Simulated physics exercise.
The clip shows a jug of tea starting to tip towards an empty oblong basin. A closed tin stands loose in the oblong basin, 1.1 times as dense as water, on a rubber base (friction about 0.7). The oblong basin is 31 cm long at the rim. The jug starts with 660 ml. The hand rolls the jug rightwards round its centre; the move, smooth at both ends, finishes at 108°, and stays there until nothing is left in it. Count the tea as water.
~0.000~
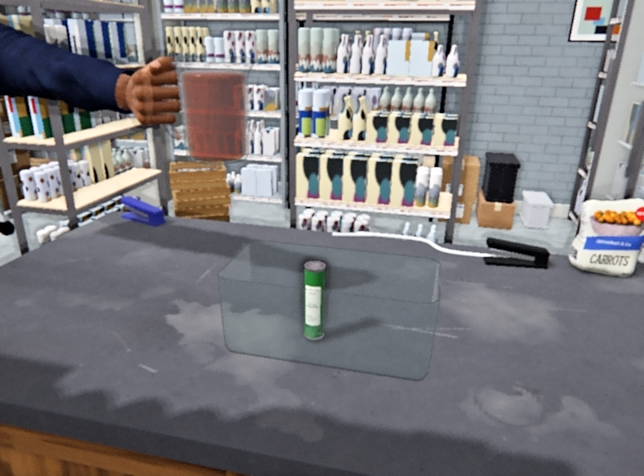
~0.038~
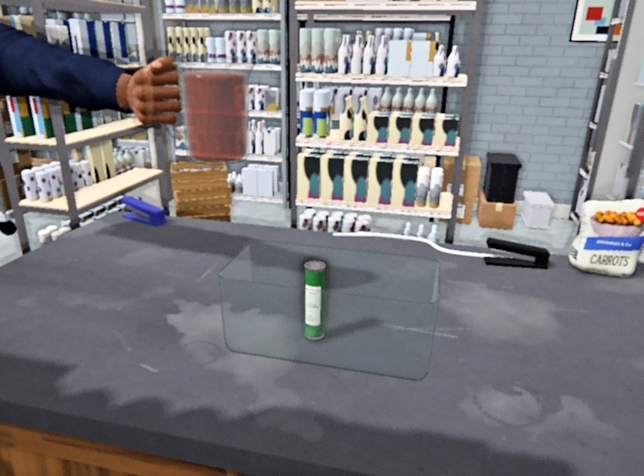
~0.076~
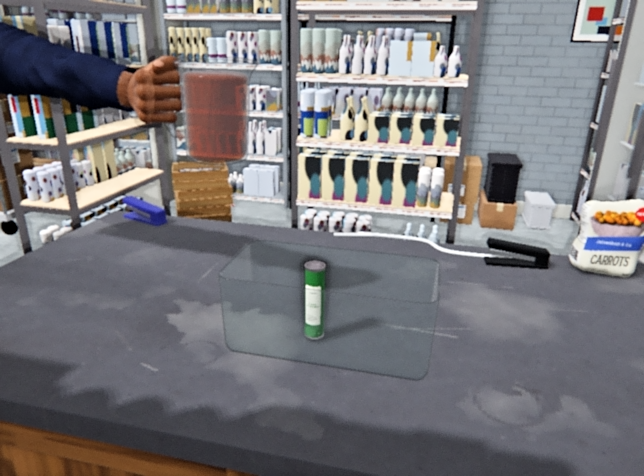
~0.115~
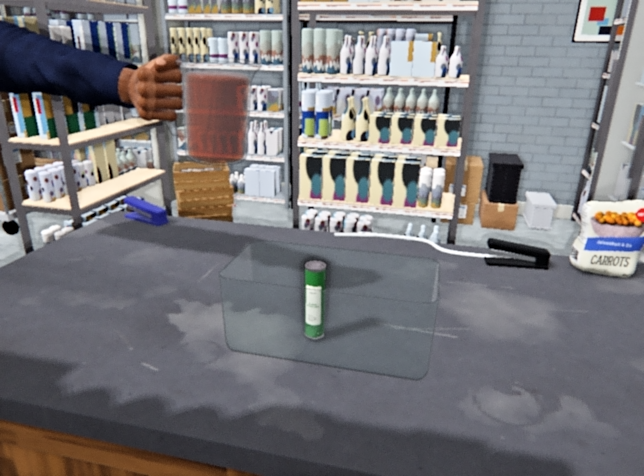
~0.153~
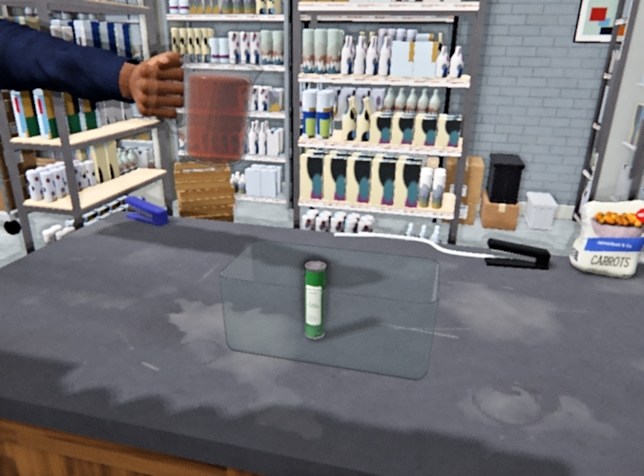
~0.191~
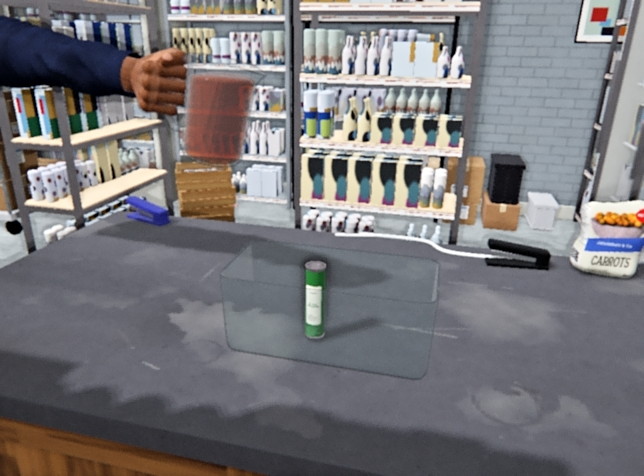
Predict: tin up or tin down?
The tin keeps standing.
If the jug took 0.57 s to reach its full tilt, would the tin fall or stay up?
The tin remains upright.
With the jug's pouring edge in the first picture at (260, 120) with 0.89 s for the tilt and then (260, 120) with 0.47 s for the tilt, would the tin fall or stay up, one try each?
First it topples; then it goes over.
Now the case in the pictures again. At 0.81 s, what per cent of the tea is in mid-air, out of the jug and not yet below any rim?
Some 34 per cent.
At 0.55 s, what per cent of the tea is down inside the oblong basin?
Some 0 per cent.
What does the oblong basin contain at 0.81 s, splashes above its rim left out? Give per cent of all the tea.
Some 34 per cent.
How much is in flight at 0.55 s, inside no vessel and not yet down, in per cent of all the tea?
Near 16 in a hundred.
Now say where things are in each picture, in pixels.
In the first frame, tilt 0°; pouring edge (256, 59); surface from (186, 72) to (247, 74); the oblong basin's rim runs from (234, 258) to (440, 281); the tin's top is at (315, 269).
In the second frame, tilt 0°; pouring edge (257, 60); surface from (187, 72) to (247, 75).
In the third frame, tilt 2°; pouring edge (259, 62); surface from (188, 72) to (248, 76).
In the fourth frame, tilt 4°; pouring edge (261, 65); surface from (190, 73) to (250, 77).
In the fifth frame, tilt 8°; pouring edge (264, 69); surface from (192, 74) to (252, 79).
In the sixth frame, tilt 12°; pouring edge (267, 74); surface from (194, 77) to (256, 80).
After 0.55 s the tilt is 74° and 83 per cent is still to pour; the tin stands where it began.
After 0.81 s the tilt is 106° and 32 per cent is still to pour; the tin stands where it began.
After 1.09 s the tilt is 108° and 3 per cent is still to pour; the tin stands where it began.
After 1.39 s the tilt is 108° and 0 per cent is still to pour; the tin stands where it began.
In the end the tin stands where it began.
